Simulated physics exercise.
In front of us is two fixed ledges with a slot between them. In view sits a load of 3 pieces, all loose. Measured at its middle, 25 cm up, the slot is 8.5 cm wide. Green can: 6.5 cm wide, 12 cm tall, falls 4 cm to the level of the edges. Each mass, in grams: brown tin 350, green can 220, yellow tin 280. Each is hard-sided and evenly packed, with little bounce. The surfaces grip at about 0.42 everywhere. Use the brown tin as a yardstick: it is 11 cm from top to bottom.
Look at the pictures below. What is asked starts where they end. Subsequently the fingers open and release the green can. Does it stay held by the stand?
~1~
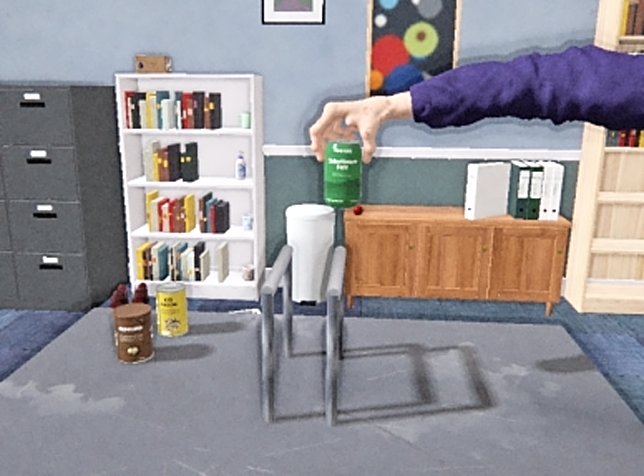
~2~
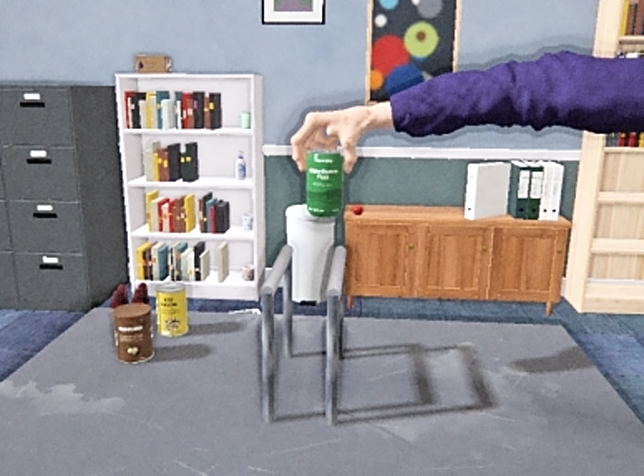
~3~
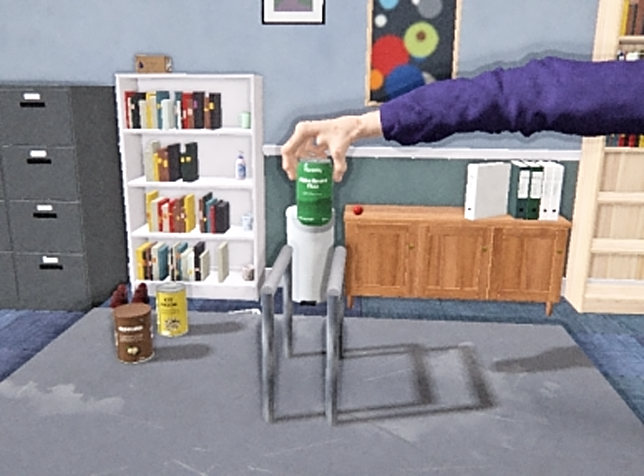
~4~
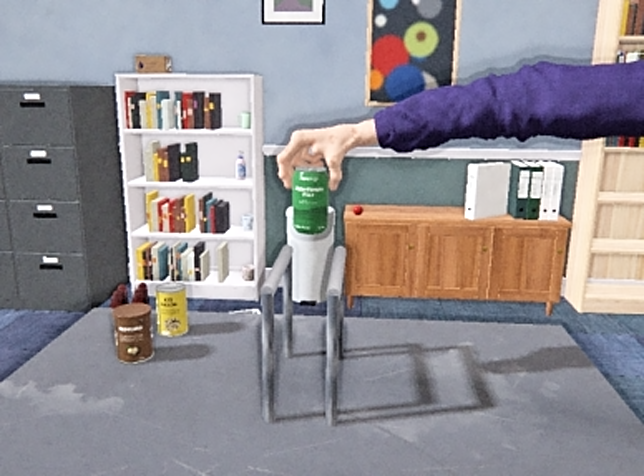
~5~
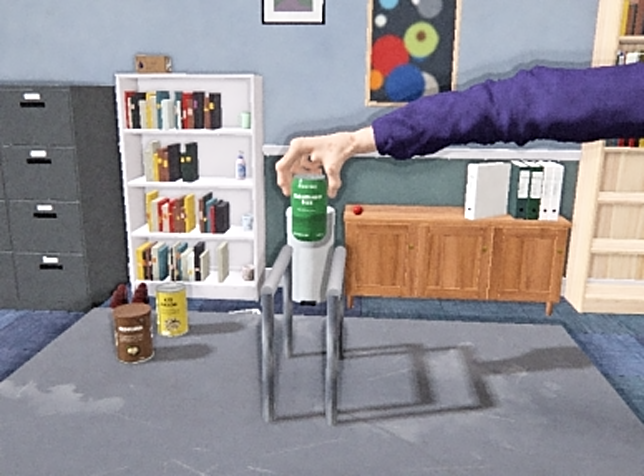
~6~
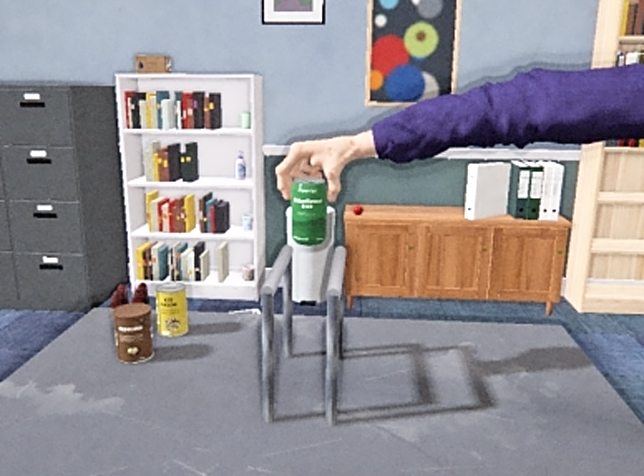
No, it drops through.
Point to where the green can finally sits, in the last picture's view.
It ends up at about (309, 359).
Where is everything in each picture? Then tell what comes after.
In the first picture, 9 cm from its drop point; green can (343, 174); brown tin (134, 333).
In the second picture, 6 cm from its drop point; green can (324, 183); brown tin (134, 333).
In the third picture, 4 cm from its drop point; green can (315, 192); brown tin (134, 333).
In the fourth picture, 2 cm from its drop point; green can (310, 200); brown tin (134, 333).
In the fifth picture, 1 cm from its drop point; green can (309, 208); brown tin (134, 333).
Poised above the slot; green can (309, 212); brown tin (134, 333), in the sixth picture.
Then, 0.20 s later than the last frame, green can 5 cm from its spot near (309, 239).
Then, 0.30 s later than the last frame, green can 20 cm from its spot near (309, 314).
Then, 0.40 s later than the last frame, green can 29 cm from its spot near (309, 359).
When it is over, not toppled but over 4 cm from the start, green can; the other 2 within 4 cm of the start. End places, in pixels of the last picture, green can near (309, 359). The can goes down the gap.
